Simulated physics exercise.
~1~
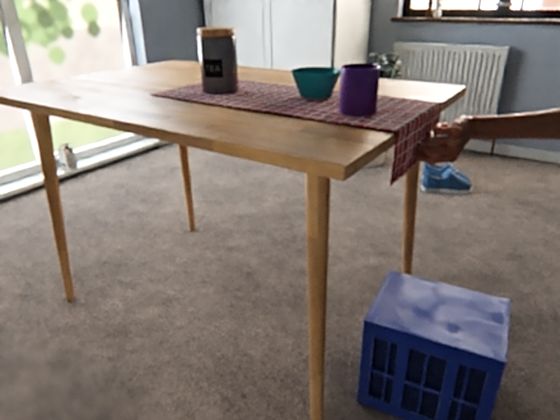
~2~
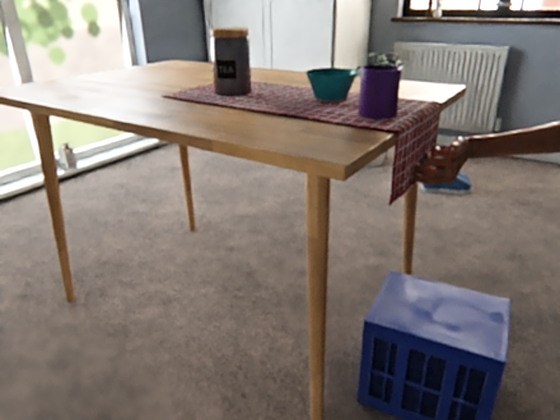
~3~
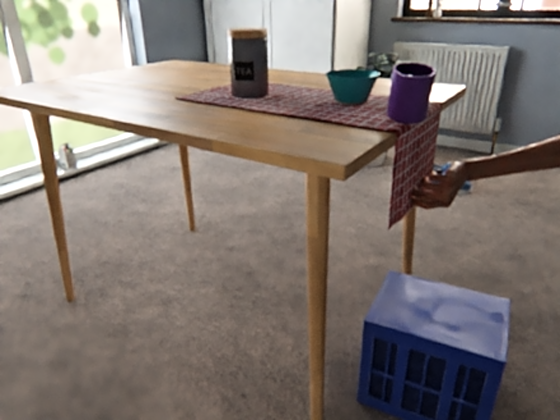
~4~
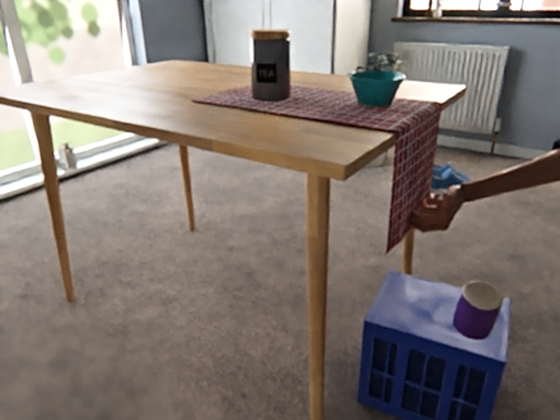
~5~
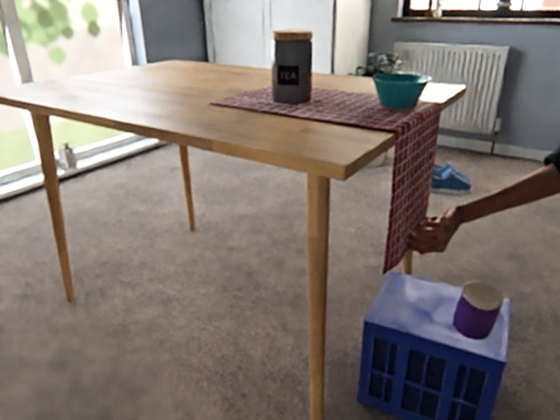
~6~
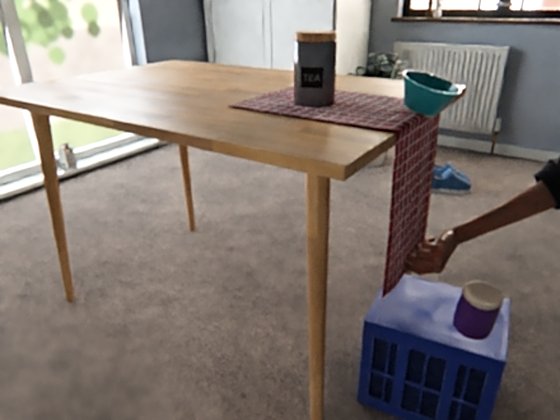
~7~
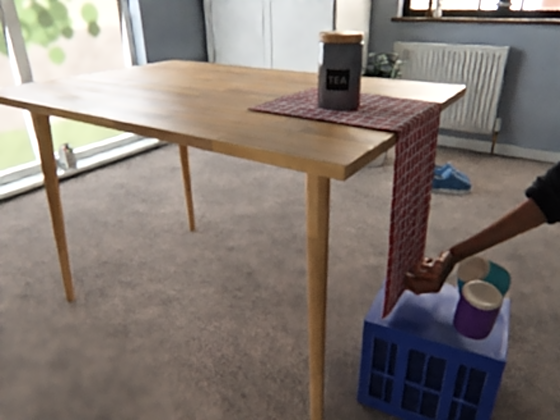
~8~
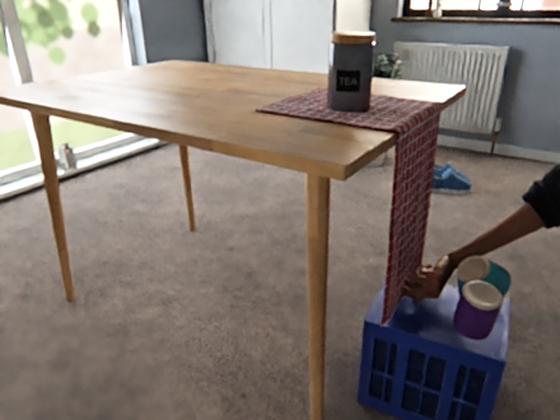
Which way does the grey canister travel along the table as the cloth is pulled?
The grey canister moves to the right, riding on the red cloth toward the table's edge.
